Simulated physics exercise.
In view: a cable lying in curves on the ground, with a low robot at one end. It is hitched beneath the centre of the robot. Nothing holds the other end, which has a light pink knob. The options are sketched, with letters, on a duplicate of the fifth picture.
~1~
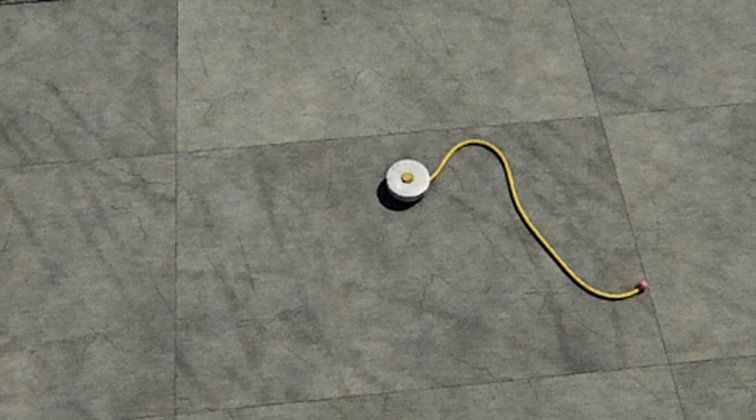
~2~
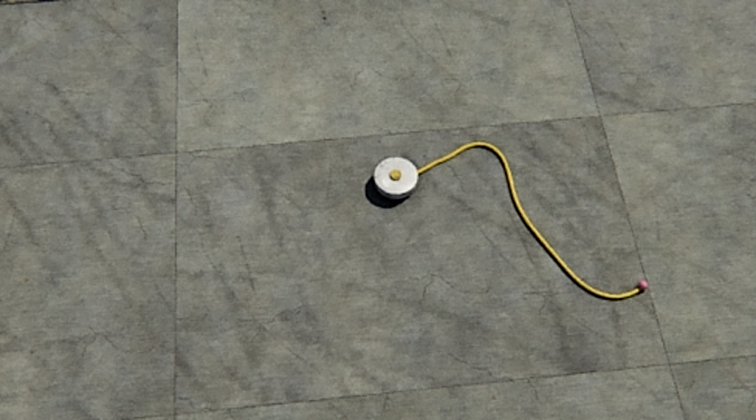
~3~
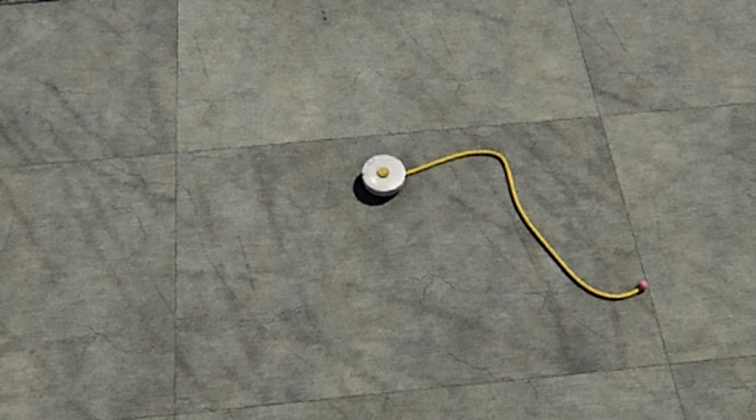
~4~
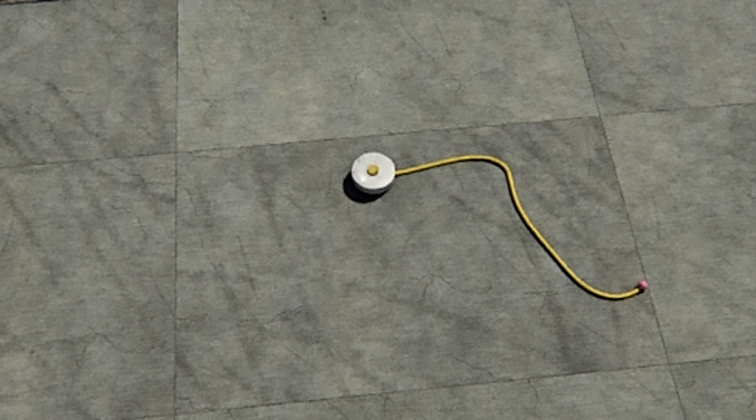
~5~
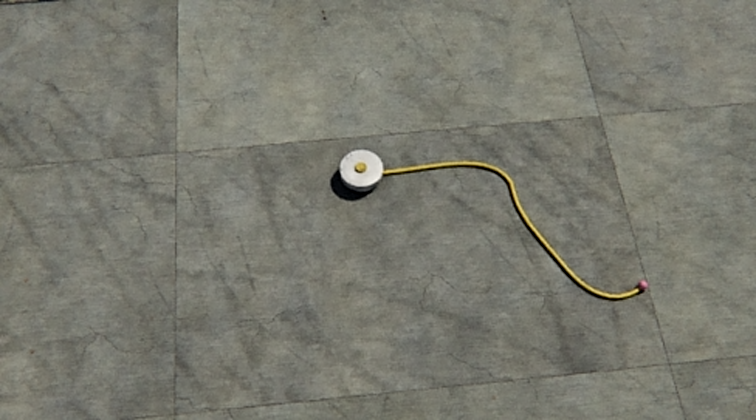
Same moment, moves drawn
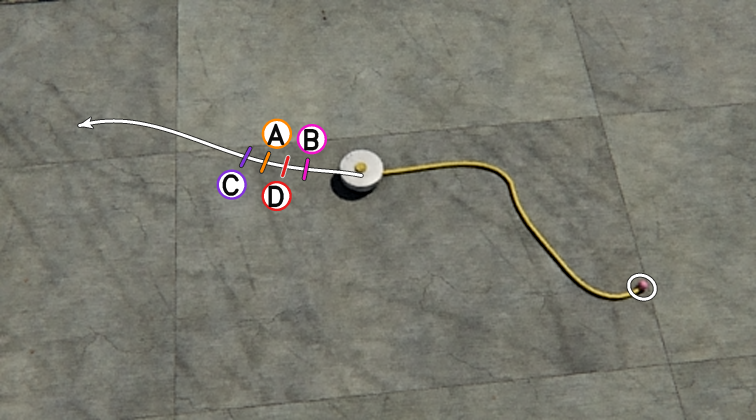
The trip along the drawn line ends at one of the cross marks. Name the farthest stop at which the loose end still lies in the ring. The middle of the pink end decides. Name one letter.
The farthest safe stop is B.
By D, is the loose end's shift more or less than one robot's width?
Less.
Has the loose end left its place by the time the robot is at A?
Yes.
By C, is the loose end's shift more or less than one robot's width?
More.
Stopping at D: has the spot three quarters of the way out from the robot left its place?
By then, yes.
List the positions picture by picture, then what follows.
The first picture shows robot (408, 182); free end (643, 286).
The second picture shows robot (396, 179); free end (643, 286).
The third picture shows robot (384, 176); free end (643, 286).
The fourth picture shows robot (373, 174); free end (643, 286).
The fifth picture shows robot (361, 172); free end (643, 286).
On the copy, A at (265, 162); B at (306, 169); C at (246, 157); D at (285, 166); the ring at (642, 287); the route from (361, 176) via (215, 146) to (79, 126).
On B. First, robot (342, 169), middle of the cable (512, 201), free end (643, 286).
Then, robot (323, 167), middle of the cable (495, 211), free end (642, 286).
Finally, robot (306, 165), middle of the cable (476, 215), free end (638, 288); the free end is still in its ring.
By contrast, A drags the free end to (599, 277); C drags the free end to (579, 267); D drags the free end to (620, 287).
